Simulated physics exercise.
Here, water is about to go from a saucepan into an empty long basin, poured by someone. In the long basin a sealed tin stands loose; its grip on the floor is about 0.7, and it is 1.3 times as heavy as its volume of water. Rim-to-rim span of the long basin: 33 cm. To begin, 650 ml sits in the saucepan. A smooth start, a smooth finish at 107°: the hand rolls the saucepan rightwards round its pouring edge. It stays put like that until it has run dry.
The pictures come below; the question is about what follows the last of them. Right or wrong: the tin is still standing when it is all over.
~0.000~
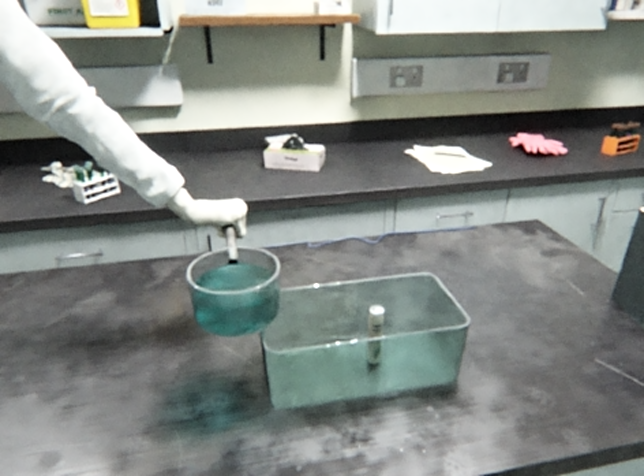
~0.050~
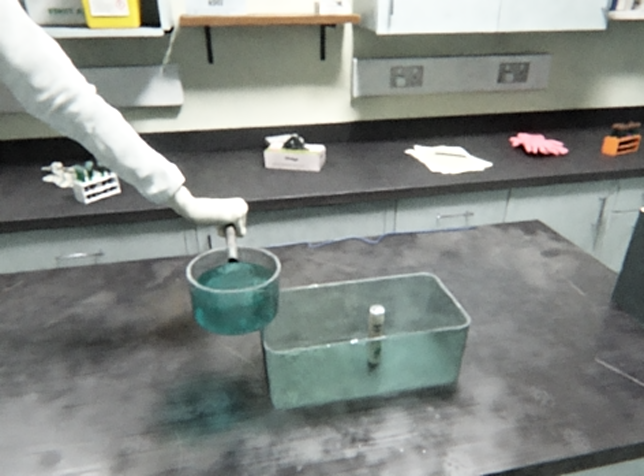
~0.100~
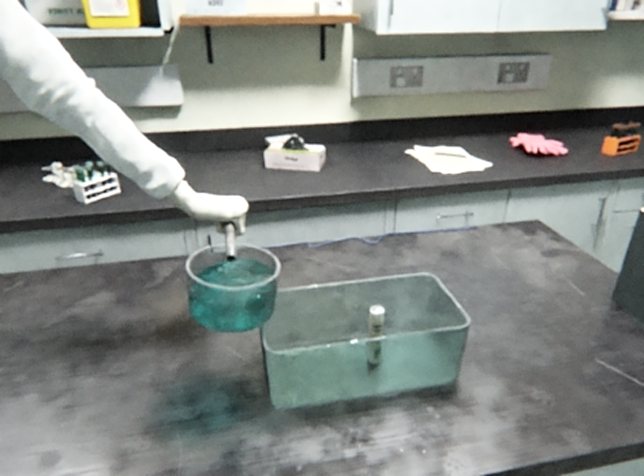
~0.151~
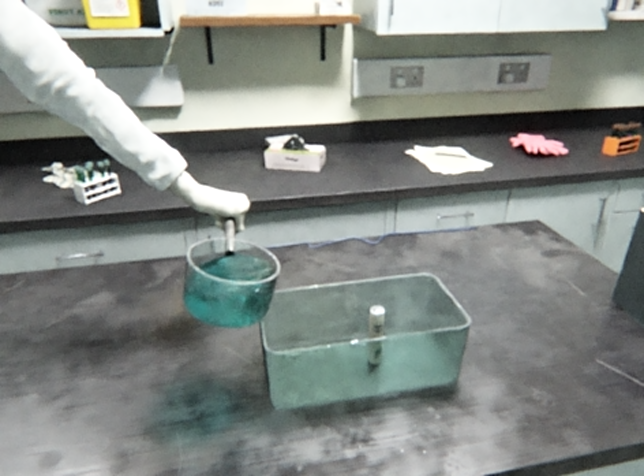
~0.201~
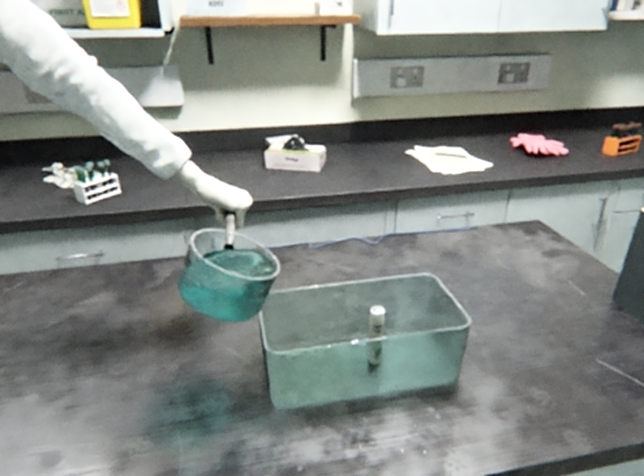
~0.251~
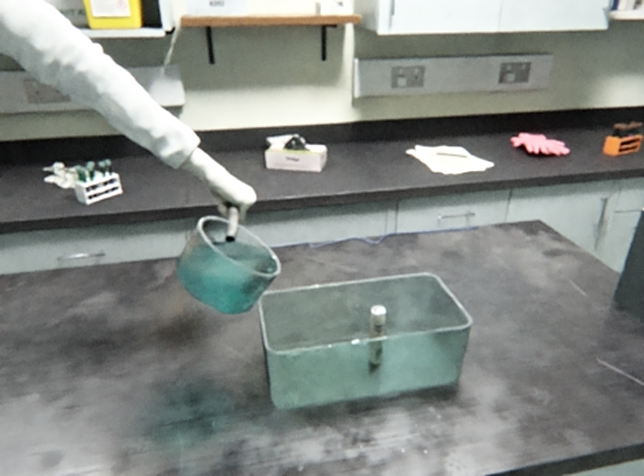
Wrong, it has gone over.
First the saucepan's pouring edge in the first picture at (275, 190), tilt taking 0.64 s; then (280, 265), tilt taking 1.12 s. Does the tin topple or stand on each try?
In the first try it comes down; in the second it remains standing.
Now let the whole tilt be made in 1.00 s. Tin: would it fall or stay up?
Result: Tin still standing.
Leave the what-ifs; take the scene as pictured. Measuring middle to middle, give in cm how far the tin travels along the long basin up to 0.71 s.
Around 1 cm.
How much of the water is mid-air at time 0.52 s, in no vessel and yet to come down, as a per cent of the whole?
Some 48 per cent, I reckon.
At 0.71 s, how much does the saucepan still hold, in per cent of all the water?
Close to 5 in a hundred.
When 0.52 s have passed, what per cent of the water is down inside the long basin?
6 %, give or take.
Then, 0.52 s in, the tilt is 98° and 46 per cent is still to pour; the tin stands where it began.
Then, 0.71 s in, the tilt is 107° and 5 per cent is still to pour; the tin leans 5°.
Then, 0.92 s in, the tilt is 107° and 0 per cent is still to pour; the tin leans 12°.
Then, 1.14 s in, the tilt is 107° and 0 per cent is still to pour; the tin leans 8°.
Finally, the tin lies on its side.
